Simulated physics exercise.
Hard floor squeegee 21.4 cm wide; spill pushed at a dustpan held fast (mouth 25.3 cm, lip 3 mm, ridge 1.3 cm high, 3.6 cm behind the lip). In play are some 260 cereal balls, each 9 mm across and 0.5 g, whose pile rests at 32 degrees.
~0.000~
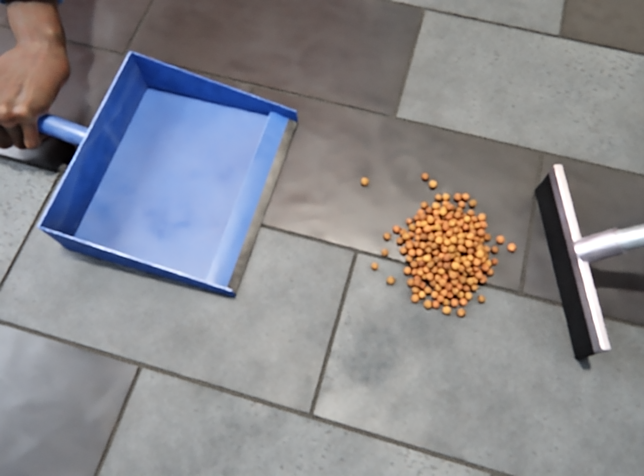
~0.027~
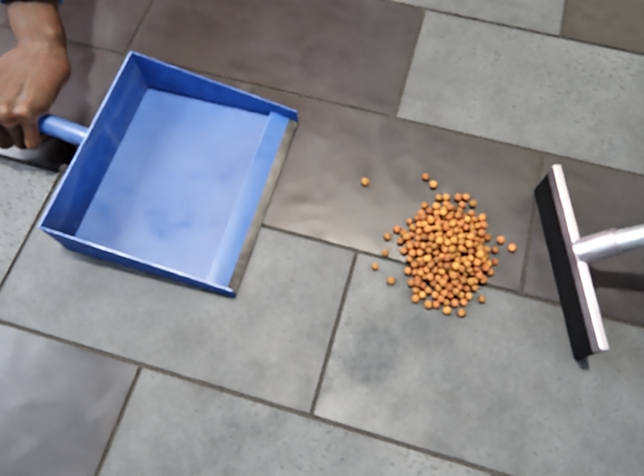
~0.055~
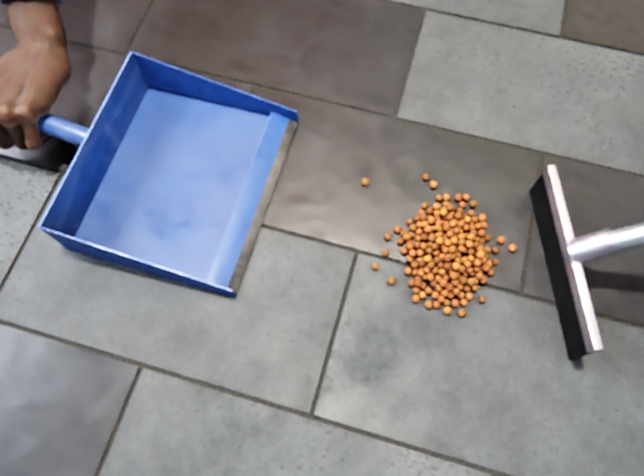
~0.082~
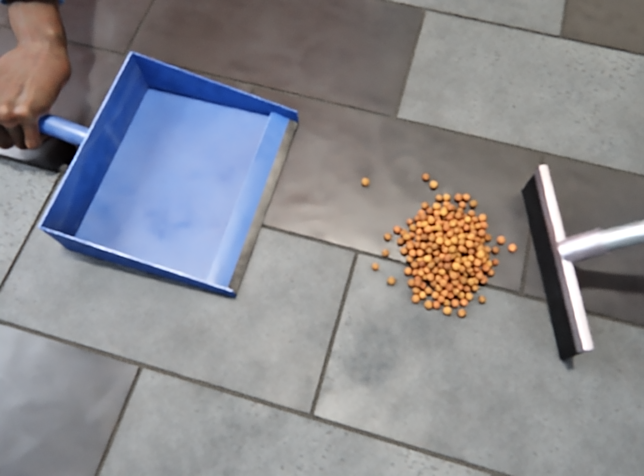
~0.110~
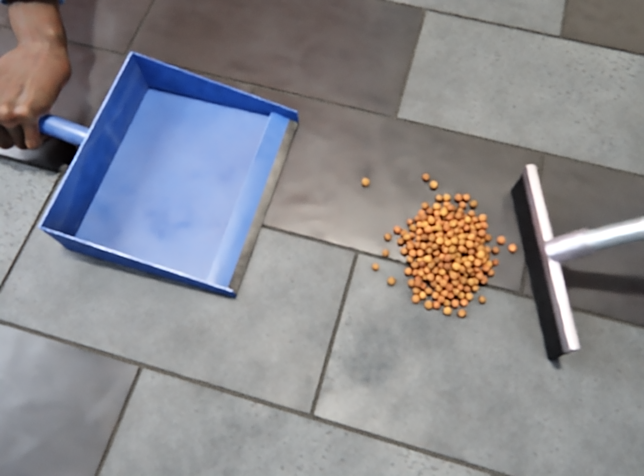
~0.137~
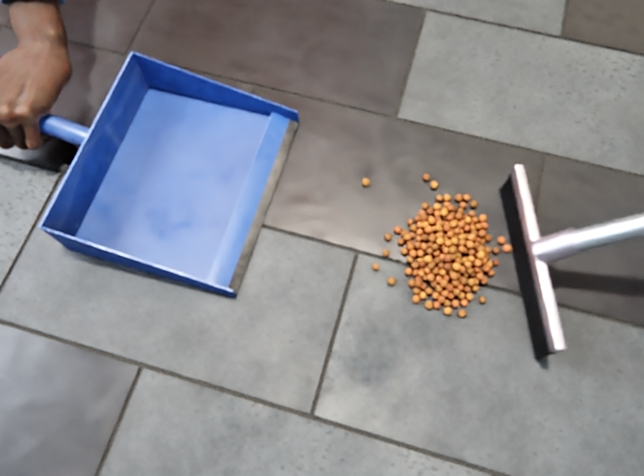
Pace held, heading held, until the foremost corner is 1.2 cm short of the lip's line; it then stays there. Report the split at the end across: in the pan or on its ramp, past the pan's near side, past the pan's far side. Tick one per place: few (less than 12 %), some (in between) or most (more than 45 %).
Pan - some; near side - some; far side - few.
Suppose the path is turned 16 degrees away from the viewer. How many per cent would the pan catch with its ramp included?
That would give about 10 percent.
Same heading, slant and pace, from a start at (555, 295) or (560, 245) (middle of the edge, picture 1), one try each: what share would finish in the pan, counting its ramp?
I'd put it near 20 per cent for the first and near 15 per cent for the second.
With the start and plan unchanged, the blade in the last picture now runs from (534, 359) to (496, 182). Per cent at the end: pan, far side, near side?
The pan gets 20, the far side 0 and the near side 40.
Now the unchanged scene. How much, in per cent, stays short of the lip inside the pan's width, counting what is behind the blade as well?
I'd say close to 60 per cent of them.
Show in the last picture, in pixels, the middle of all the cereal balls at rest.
Somewhere near (261, 257) in the last picture.
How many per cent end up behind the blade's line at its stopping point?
About 5 percent.
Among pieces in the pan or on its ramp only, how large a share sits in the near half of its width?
Around 90 in a hundred.
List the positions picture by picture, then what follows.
Blade from (600, 348) to (555, 173), moved 0.0 cm, 0 of the pieces shifted so far; middle of the pieces at (449, 246); pan at (174, 179), in the first frame.
Blade from (599, 348) to (553, 173), moved 0.2 cm, 0 of the pieces shifted so far; middle of the pieces at (449, 246), in the second frame.
Blade from (593, 348) to (548, 173), moved 0.8 cm, 0 of the pieces shifted so far; middle of the pieces at (449, 246), in the third frame.
Blade from (583, 348) to (540, 173), moved 1.8 cm, 0 of the pieces shifted so far; middle of the pieces at (449, 246), in the fourth frame.
Blade from (570, 348) to (528, 173), moved 3.2 cm, 0 of the pieces shifted so far; middle of the pieces at (450, 247), in the fifth frame.
Blade from (556, 348) to (516, 173), moved 4.7 cm, 1 of the pieces shifted so far; middle of the pieces at (450, 247); pan at (175, 179). Its pace works out near 0.54 m/s, heading 15 degrees towards the viewer's side, in the sixth frame.
After 0.39 s, middle of the blade 18 cm from the lip; 0 % over the lip, far side 0 %, near side 0 %.
Then, at 0.56 s, middle of the blade 10 cm from the lip; 0 % over the lip, far side 0 %, near side 10 %.
After 0.85 s, middle of the blade 5 cm from the lip; 20 % over the lip, far side 0 %, near side 20 %.
At rest (1.2 s), pan 20 %, near side 20 %, far side 0 %, in front of the lip or behind the blade 60 %.
